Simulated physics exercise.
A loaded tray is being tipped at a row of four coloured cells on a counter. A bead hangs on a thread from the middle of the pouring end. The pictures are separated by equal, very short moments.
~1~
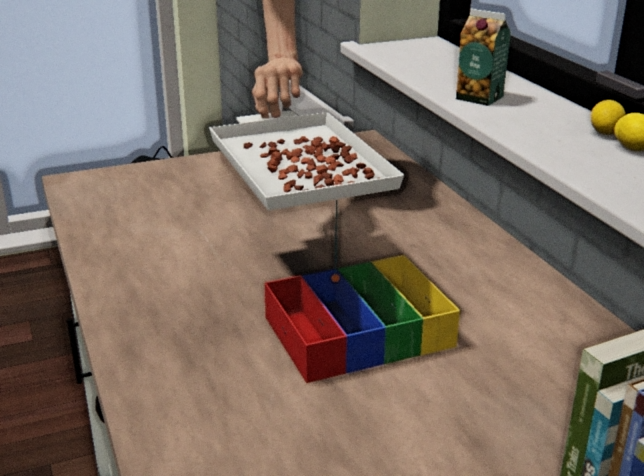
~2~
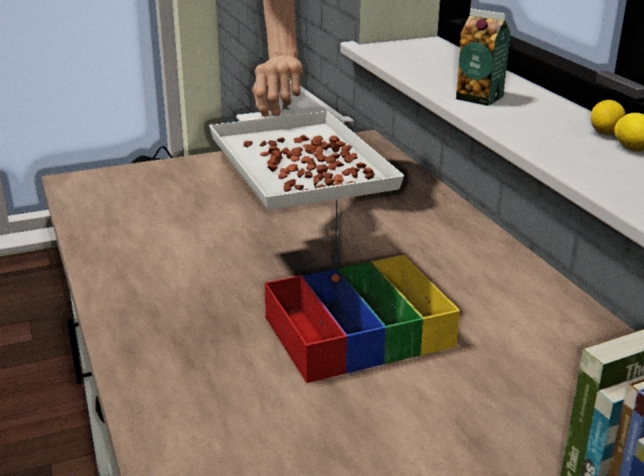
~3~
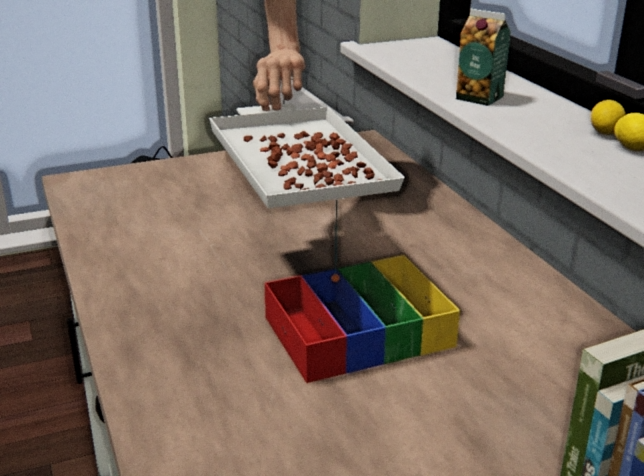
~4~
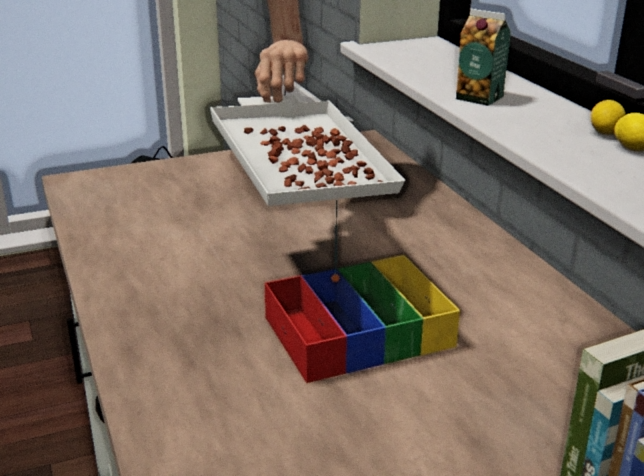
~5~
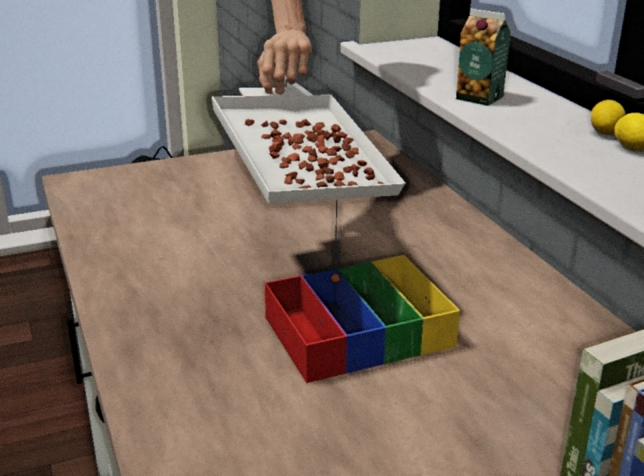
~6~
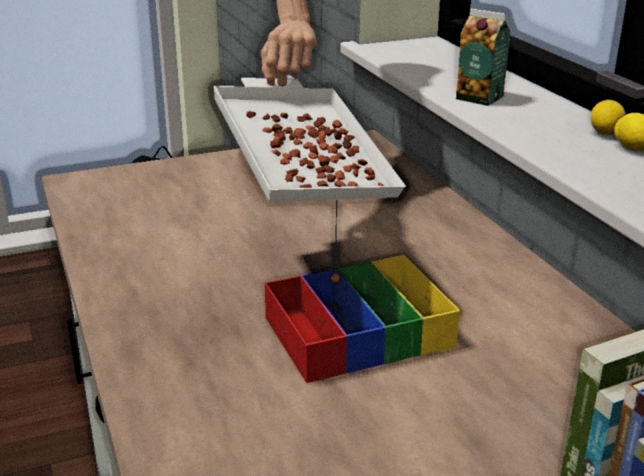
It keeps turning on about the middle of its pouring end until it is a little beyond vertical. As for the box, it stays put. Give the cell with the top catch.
Top catch: The yellow cell.
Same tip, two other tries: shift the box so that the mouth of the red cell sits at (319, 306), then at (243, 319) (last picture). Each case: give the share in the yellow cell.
Trial 1 30%, trial 2 0%.
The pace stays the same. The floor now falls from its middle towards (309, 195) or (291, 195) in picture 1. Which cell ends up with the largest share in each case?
First: Red. Second: The cell in red.
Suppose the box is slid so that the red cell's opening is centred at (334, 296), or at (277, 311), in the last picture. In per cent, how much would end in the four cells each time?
Roughly 100% on the first try and 70% on the second.
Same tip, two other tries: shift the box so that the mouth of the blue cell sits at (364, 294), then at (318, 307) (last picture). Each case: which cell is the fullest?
Green; the yellow cell.
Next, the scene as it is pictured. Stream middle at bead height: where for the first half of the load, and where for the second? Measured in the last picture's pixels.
It goes through near (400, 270) first, then near (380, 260).
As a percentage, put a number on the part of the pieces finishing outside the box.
0 %.
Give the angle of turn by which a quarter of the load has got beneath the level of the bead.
A tilt of roughly 90°.
Soon after the last picture, tray tipped steeply; nearly all on the tray; a stray few falling or outside the box.
A little later, tray tipped right over; about half on the tray; about a quarter in the yellow cell; a small part in the green cell; a small part falling or outside the box.
Later still, tray tipped past a quarter turn; about two thirds in the yellow cell; about a third in the green cell.
At rest, tray tipped past a quarter turn; about two thirds in the yellow cell; about a third in the green cell; none in the red cell; none in the blue cell.
